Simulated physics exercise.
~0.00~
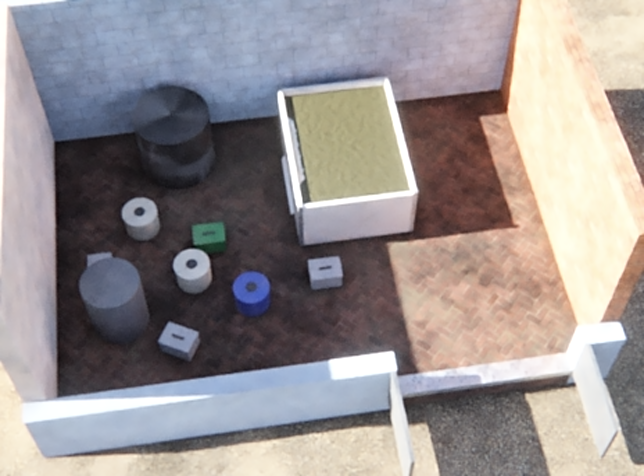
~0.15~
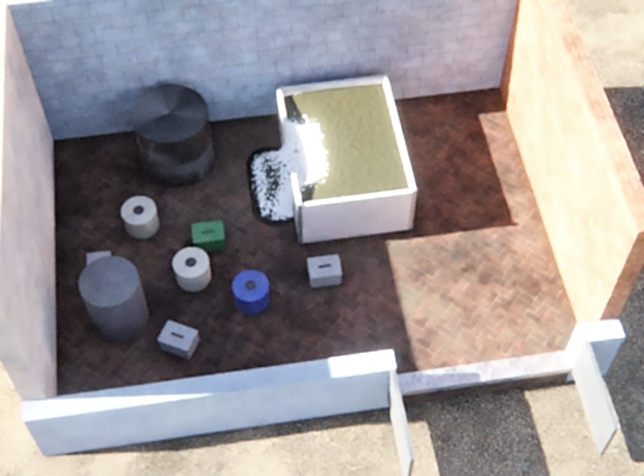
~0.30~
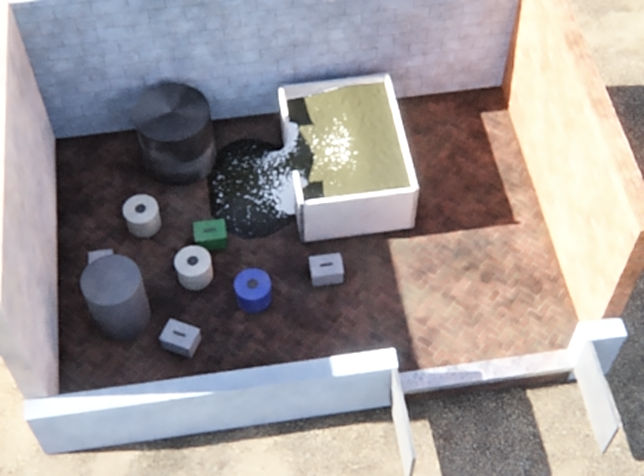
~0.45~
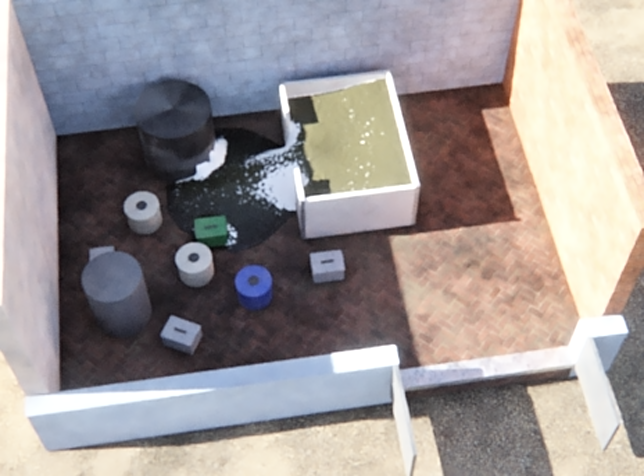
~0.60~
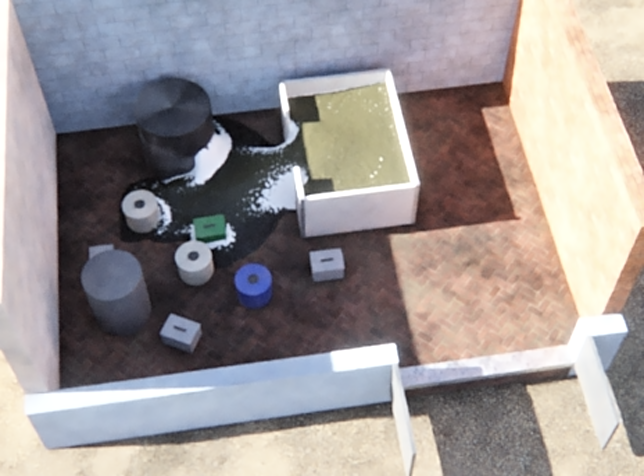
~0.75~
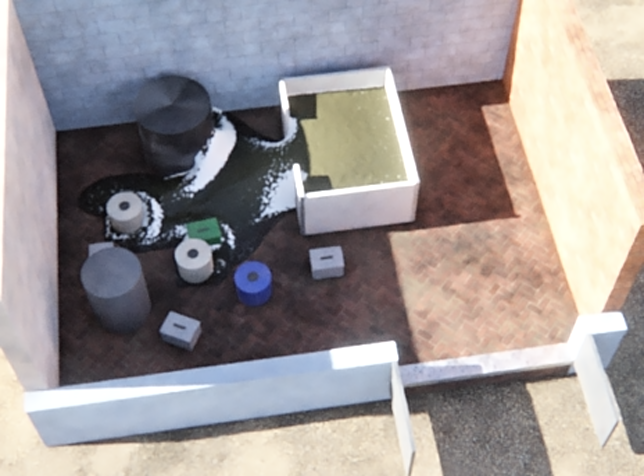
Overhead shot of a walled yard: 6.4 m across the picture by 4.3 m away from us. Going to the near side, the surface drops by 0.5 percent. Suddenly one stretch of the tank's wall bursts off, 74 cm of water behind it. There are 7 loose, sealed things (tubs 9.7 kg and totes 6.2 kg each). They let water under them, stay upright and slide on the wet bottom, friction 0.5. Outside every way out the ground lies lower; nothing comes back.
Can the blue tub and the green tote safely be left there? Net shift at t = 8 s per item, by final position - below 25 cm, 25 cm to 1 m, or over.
Blue tub 25 cm to 1 m, green tote over 1 m.
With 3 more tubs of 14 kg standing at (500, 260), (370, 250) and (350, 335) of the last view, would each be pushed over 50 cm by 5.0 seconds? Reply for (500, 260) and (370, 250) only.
Taking them in order, they come out smaller and smaller.
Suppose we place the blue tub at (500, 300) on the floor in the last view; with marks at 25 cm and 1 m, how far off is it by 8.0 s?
Well, it edges along somewhat.
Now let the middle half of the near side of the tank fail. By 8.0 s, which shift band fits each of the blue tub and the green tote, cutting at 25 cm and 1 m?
Log: Blue tub negligible displacement; green tote negligible displacement.
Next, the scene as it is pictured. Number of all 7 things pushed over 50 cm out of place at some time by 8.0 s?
That comes to 6.
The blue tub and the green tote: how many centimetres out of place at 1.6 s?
I'd say about 0 and 100 centimetres.
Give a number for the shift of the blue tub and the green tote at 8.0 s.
Roughly 60 and 140 cm.
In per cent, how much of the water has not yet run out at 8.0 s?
Around 96 % of the water.
After 1.6 s the blue tub is near (253, 277), 0.0 m from its start, aground; the green tote is near (137, 262), 1.1 m from its start, afloat; 0 of 7 are out; 2 afloat.
After 3.6 s the blue tub is near (253, 277), 0.0 m from its start, aground; the green tote is near (136, 244), 1.0 m from its start, afloat; 0 of 7 are out; 4 afloat.
After 5.6 s the blue tub is near (263, 276), 0.1 m from its start, aground; the green tote is near (229, 285), 1.0 m from its start, aground; 0 of 7 are out; 2 afloat.
After 8.0 s the blue tub is near (298, 248), 0.7 m from its start, aground; the green tote is near (292, 278), 1.4 m from its start, afloat; 0 of 7 are out; 5 afloat.
